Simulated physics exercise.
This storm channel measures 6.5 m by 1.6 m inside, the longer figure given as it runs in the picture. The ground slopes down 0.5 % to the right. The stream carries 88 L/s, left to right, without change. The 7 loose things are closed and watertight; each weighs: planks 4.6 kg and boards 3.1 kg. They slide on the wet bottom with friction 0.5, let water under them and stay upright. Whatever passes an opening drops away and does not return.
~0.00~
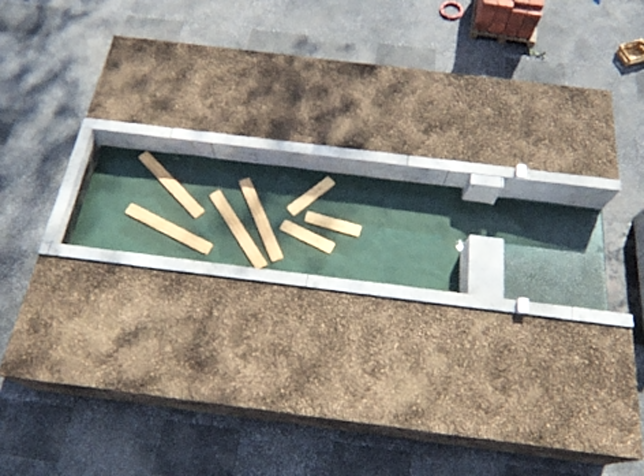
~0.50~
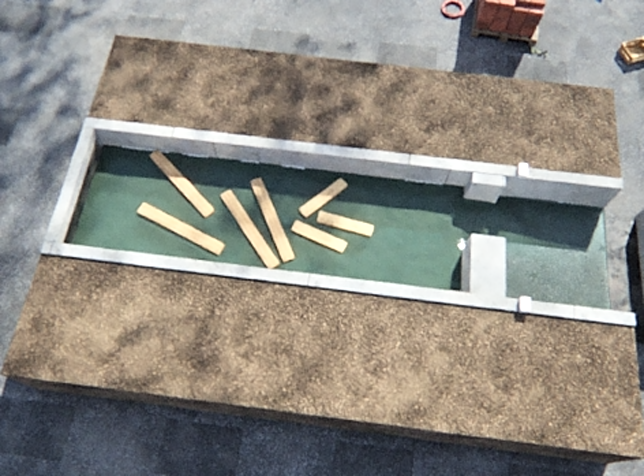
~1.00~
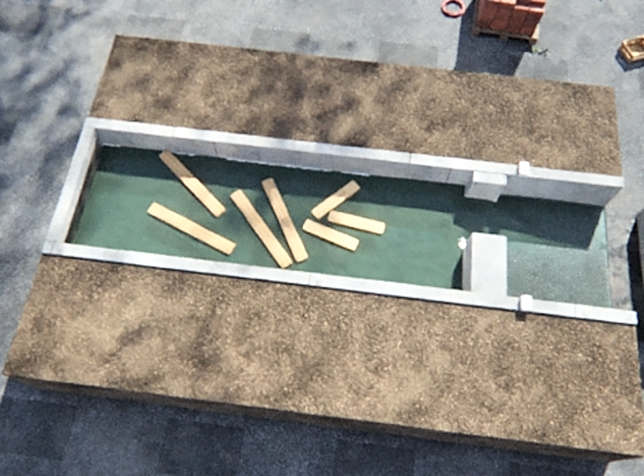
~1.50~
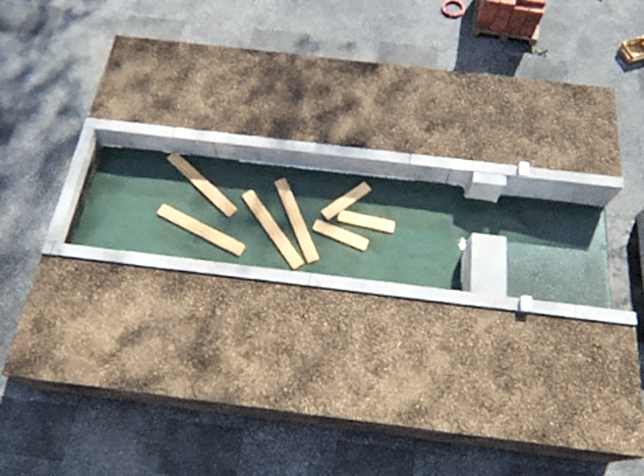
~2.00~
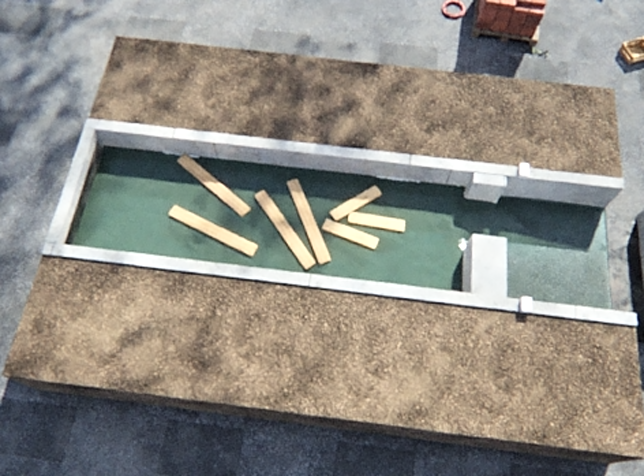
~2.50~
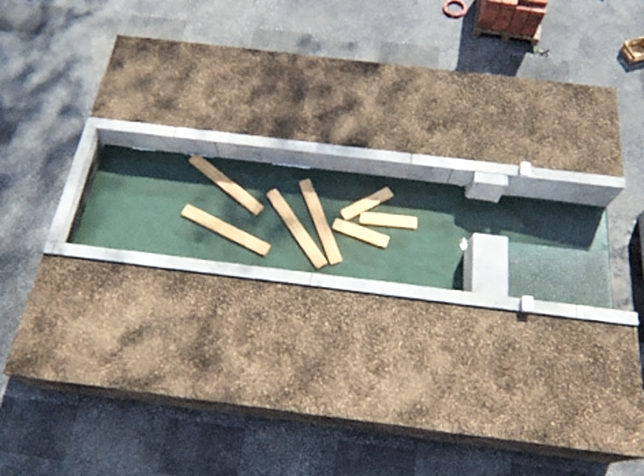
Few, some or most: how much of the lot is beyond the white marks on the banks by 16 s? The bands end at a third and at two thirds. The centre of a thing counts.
That comes to one to two thirds.
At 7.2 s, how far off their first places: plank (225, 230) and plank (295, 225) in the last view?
In that order: 200 cm, 200 cm.
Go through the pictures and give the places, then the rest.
A plank at (260, 218), afloat; a plank at (238, 229) floats; 16 cm deep round most things; 0 of 7 have shifted, in the first frame.
A plank at (272, 218) floats, 12 cm from its start; a plank at (249, 228) floats, 12 cm from its start; 17 cm deep round most things; 7 of 7 have shifted, in the second frame.
A plank at (284, 218), afloat, 27 cm from its start; a plank at (261, 228), afloat, 26 cm from its start; 17 cm deep round most things; 7 of 7 have shifted, in the third frame.
A plank at (296, 219), afloat, 42 cm from its start; a plank at (272, 228), afloat, 40 cm from its start; about 1420 L in view; 7 of 7 have shifted, in the fourth frame.
A plank at (308, 220) floats, 57 cm from its start; a plank at (284, 228), afloat, 55 cm from its start; about 1420 L in view; 7 of 7 have shifted, in the fifth frame.
A plank at (320, 220), afloat, 70 cm from its start; a plank at (296, 227), afloat, 68 cm from its start; about 1420 L in view; 7 of 7 have shifted, in the sixth frame.
After 3.5 s 0 of 7 are over the mark; 7 afloat.
After 7.2 s 3 of 7 are over the mark; 5 afloat.
After 12.0 s 3 of 7 are over the mark; 4 afloat.
After 16.0 s 3 of 7 are over the mark; 4 afloat.
